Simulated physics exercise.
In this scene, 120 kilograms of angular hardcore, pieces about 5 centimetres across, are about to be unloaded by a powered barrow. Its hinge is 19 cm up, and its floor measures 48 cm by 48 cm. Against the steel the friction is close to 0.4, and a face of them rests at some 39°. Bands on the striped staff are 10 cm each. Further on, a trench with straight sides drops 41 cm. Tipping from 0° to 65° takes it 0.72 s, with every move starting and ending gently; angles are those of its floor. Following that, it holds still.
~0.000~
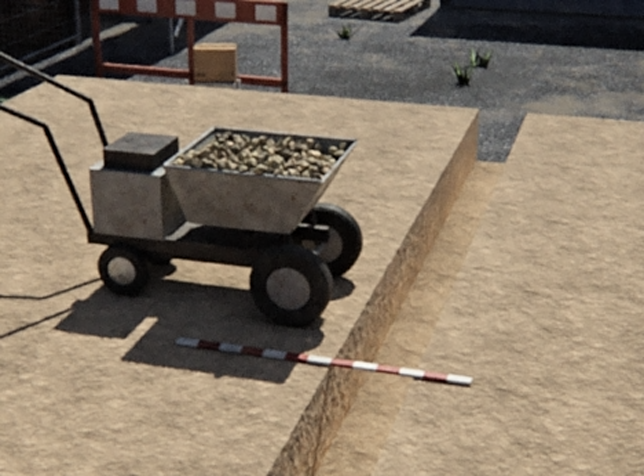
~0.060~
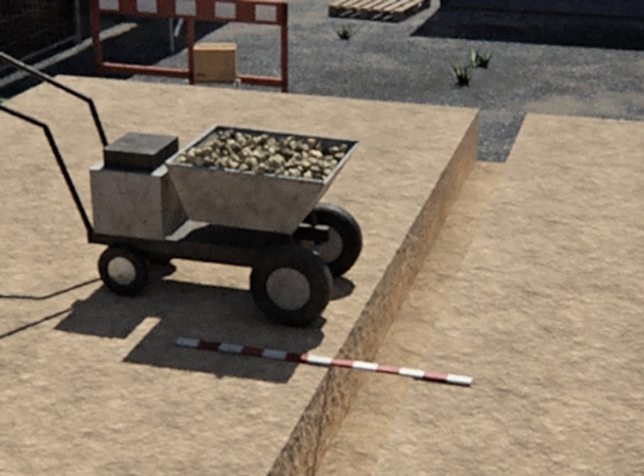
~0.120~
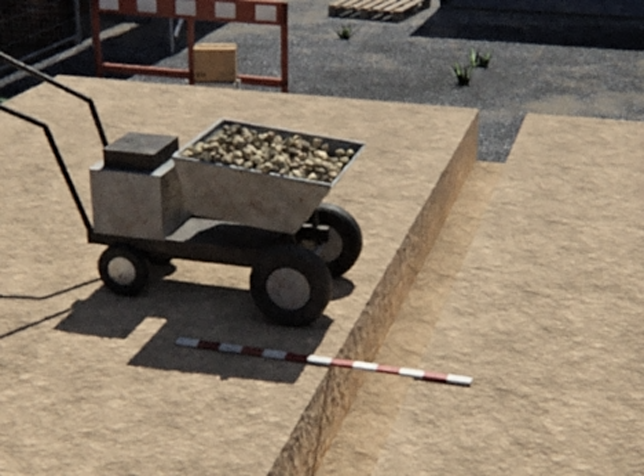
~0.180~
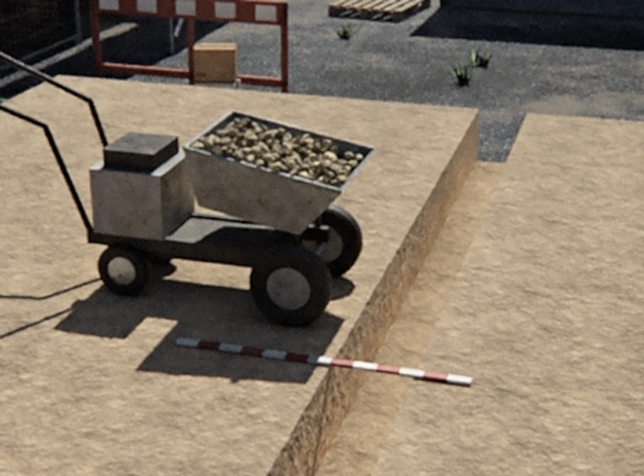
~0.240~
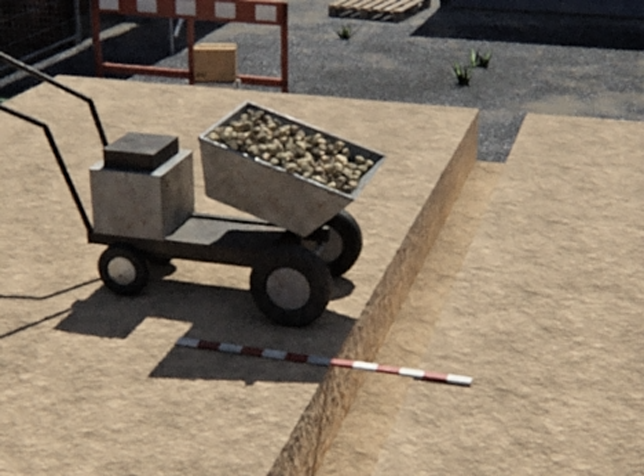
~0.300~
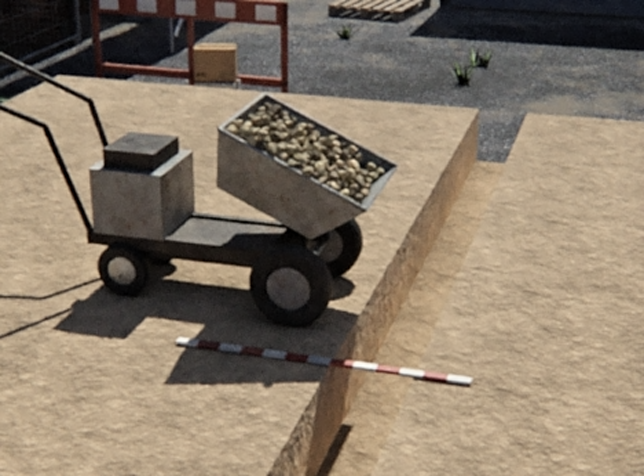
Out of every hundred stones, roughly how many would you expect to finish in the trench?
Close to 13 in every hundred.
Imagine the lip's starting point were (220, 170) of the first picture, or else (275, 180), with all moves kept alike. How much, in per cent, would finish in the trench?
40 % and 35 %.
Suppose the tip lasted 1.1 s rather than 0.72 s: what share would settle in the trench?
Roughly 15 per cent would.
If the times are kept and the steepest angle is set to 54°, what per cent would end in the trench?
It would be near 5 per cent.
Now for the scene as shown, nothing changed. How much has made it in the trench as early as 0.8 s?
Roughly 5% by that time.
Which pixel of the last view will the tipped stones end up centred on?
Around (473, 317).
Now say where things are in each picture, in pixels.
In the first picture, the tray is at 0°, its lip at (321, 182); the top of the load is at (255, 150).
In the second picture, the tray is at 1°, its lip at (324, 183); the top of the load is at (243, 145); the stones move at 0.3 m/s on average.
In the third picture, lip at (331, 186), floor tilted 5°, highest stones at (238, 138); the stones move at 0.6 m/s on average.
In the fourth picture, lip at (341, 192), floor tilted 10°, highest stones at (245, 130); the stones move at 0.9 m/s on average.
In the fifth picture, lip at (353, 200), floor tilted 17°, highest stones at (249, 120); the stones move at 1.0 m/s on average.
In the sixth picture, lip at (366, 211), floor tilted 24°, highest stones at (266, 114); the stones move at 1.1 m/s on average.
After 0.5 s the floor is at 55°; 100 % in the tray; the foremost stones are at (400, 236).
After 0.8 s the floor is at 65°; 80 % in the tray, 3 % in the trench, 17 % past the trench; the foremost stones are at (486, 326).
After 1.2 s the floor is at 65°; 55 % in the tray, 5 % in the trench, 40 % past the trench; the foremost stones are at (600, 347).
After 3.1 s the floor is at 65°; 47 % in the tray, 13 % in the trench, 40 % past the trench; the foremost stones are past the picture's edge.
